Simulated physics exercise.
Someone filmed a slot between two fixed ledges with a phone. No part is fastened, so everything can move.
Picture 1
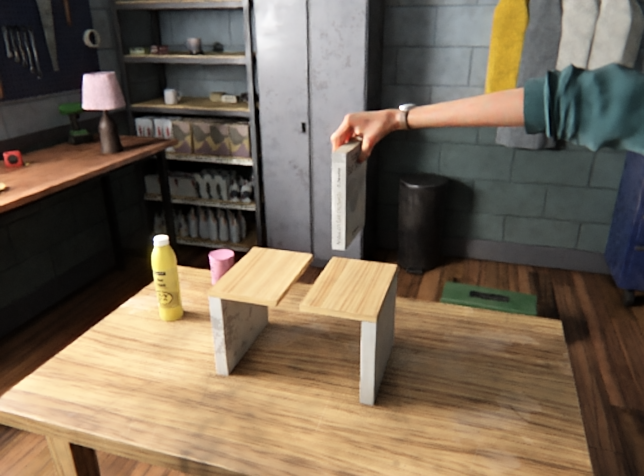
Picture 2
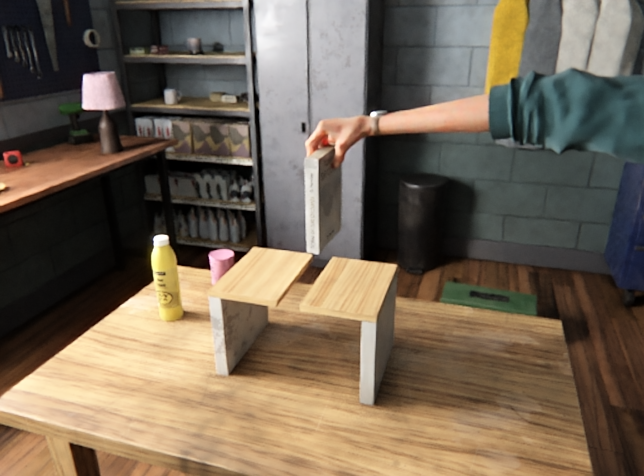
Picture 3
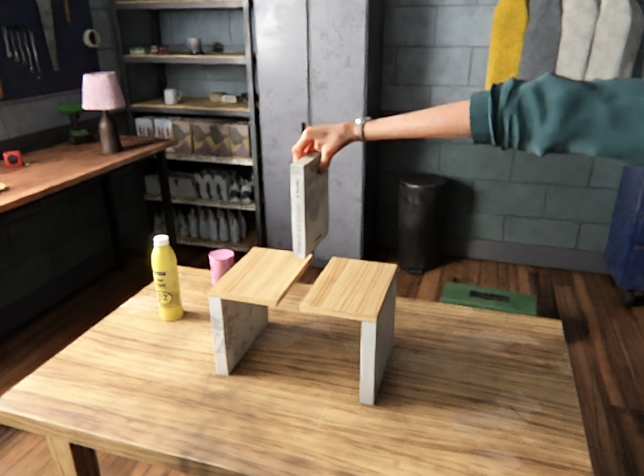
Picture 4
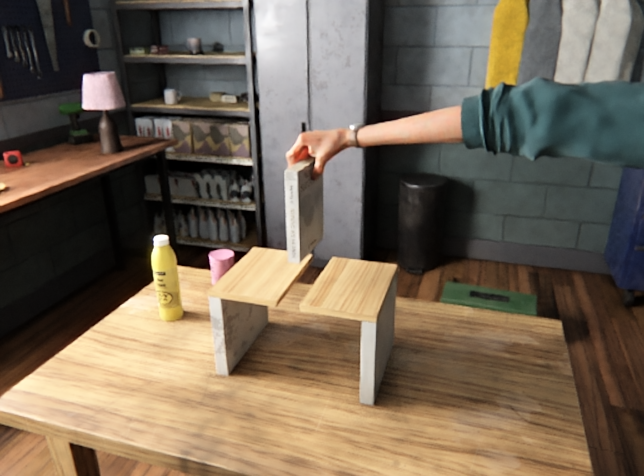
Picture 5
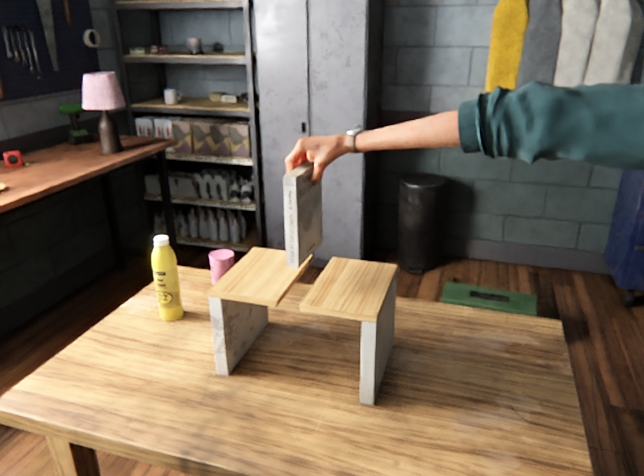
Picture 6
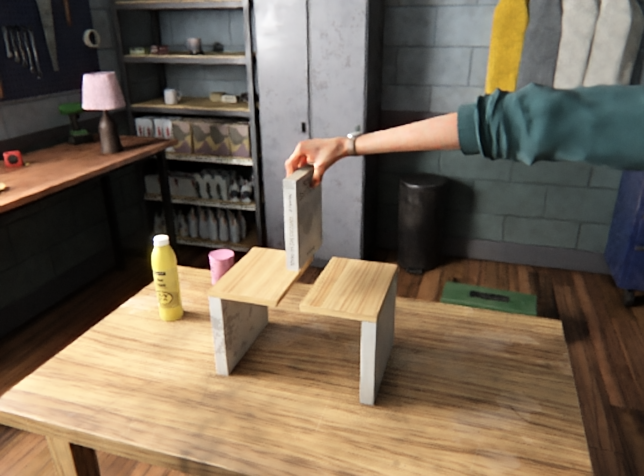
To begin with, a hand in a teal sleeve holds a white book upright above two wooden boards on gray supports, with a yellow bottle and pink cup nearby. The hand carries the book left and downward. The leftward motion then eases as the book lowers slightly above the boards.
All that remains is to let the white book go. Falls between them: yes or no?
Yes.
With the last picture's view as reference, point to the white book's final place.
Looks like it settles somewhere around (307, 323).
Then, 0.20 s on from there, white book shifted a little near (305, 236).
Then, 0.30 s on from there, white book shifted about its own width near (306, 296).
Then, 0.40 s on from there, white book shifted well along near (307, 316).
In the end, moved from the start, white book; the other 2 unmoved. At the end, from the last picture's camera, white book near (307, 323). The book drops through.
